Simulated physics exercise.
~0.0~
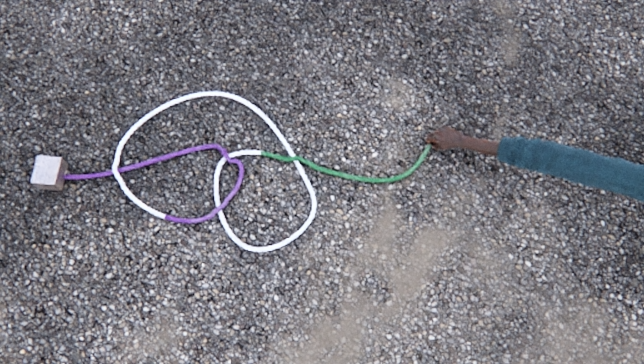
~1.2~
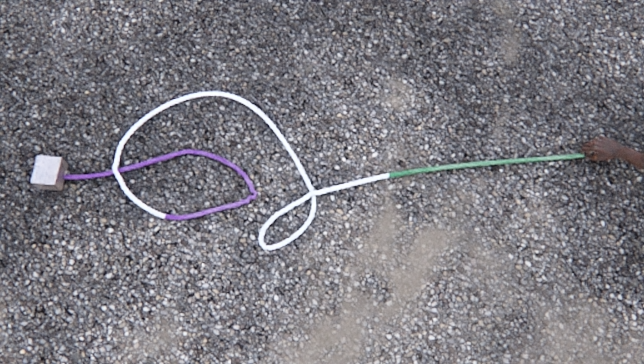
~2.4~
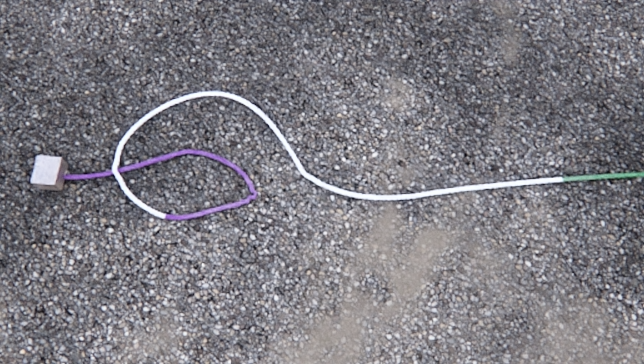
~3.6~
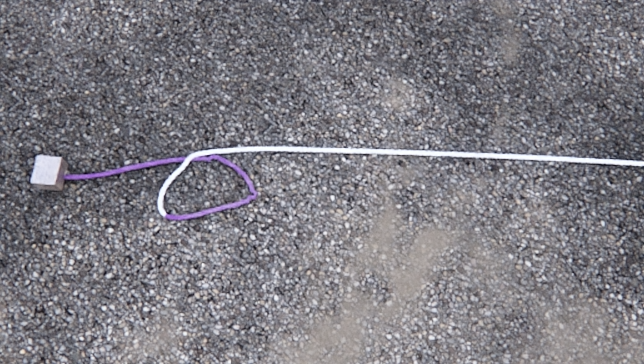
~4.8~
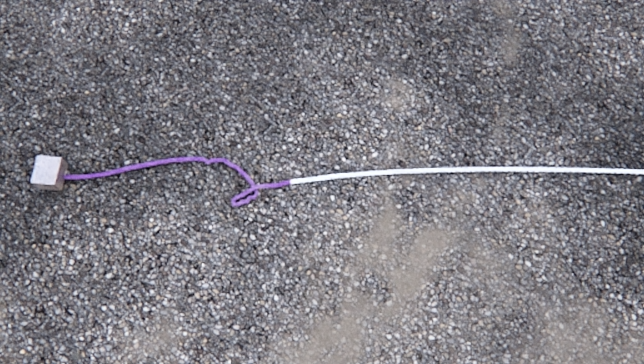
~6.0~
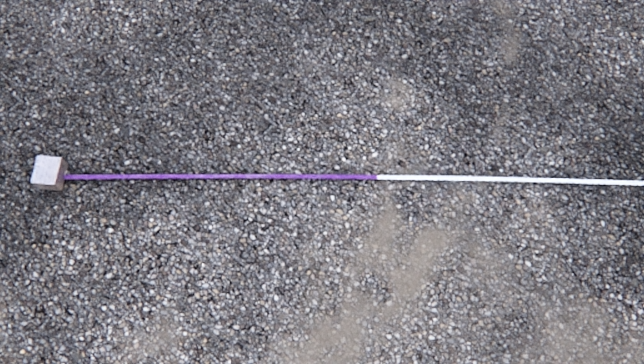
On a rough, gravelly site floor, a rope in purple, white and green sections lies in overlapping loops, its left end fixed to a small pale block. A hand at the end of a blue-green sleeve holds the green end and draws it off to the right. The white loop on the right shrinks and opens out, and then the large white loop shrinks as the green section leaves view. The remaining purple loop tightens to a small twist near the middle. Finally that slips out too, and the rope stretches straight across the ground, with no knot in sight.
